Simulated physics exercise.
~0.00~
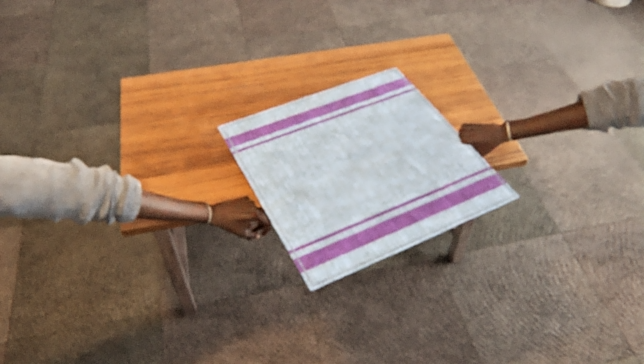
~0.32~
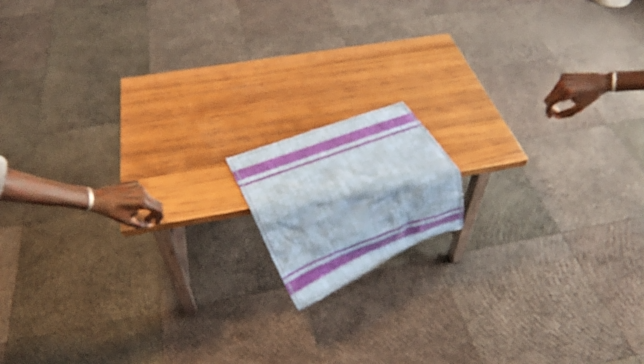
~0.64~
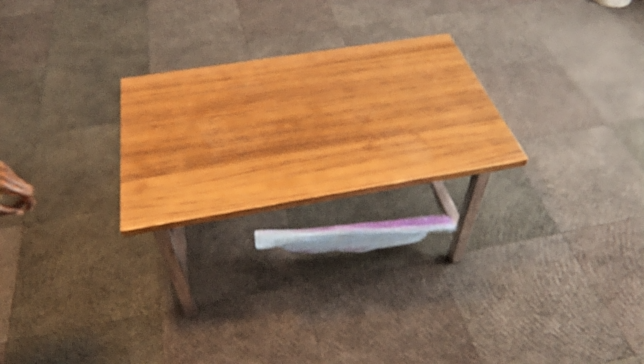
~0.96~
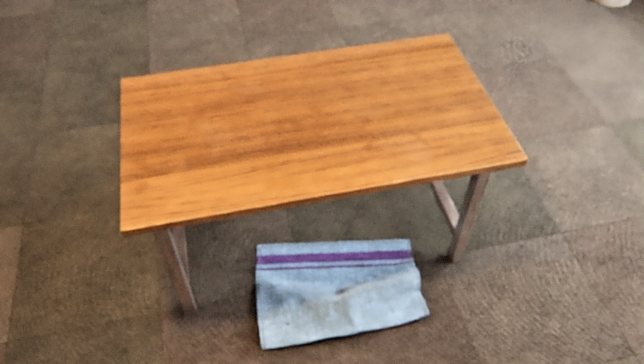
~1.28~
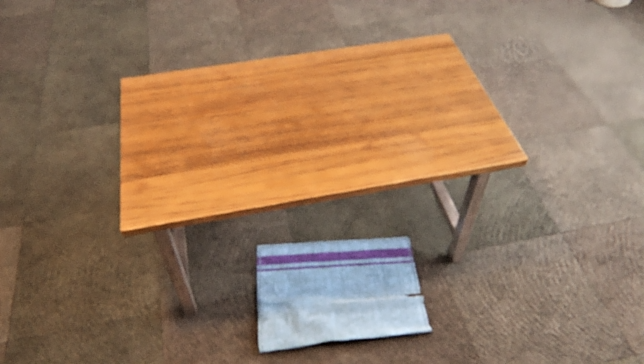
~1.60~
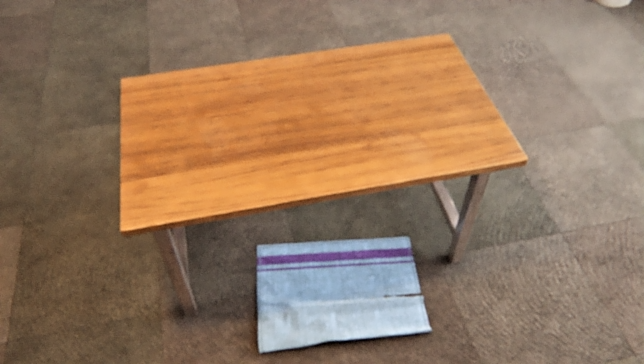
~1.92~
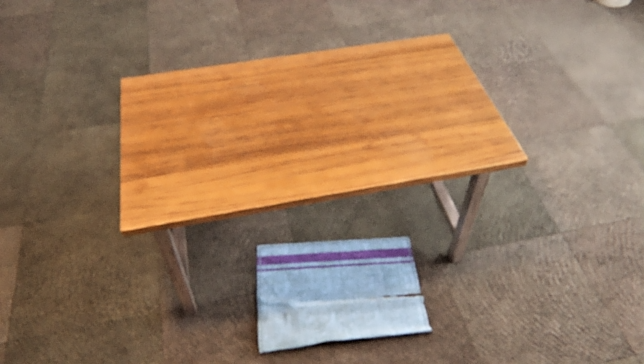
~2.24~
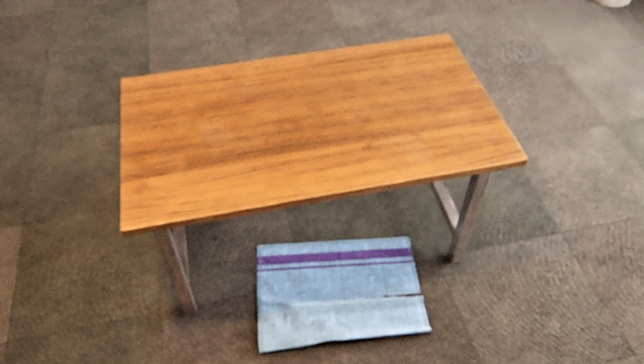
The footage shows two hands releasing a pale hand towel with purple stripes partly over the near edge of a wooden desk, where it droops, slides off and drops to the floor, ending folded over and still in front of the desk.
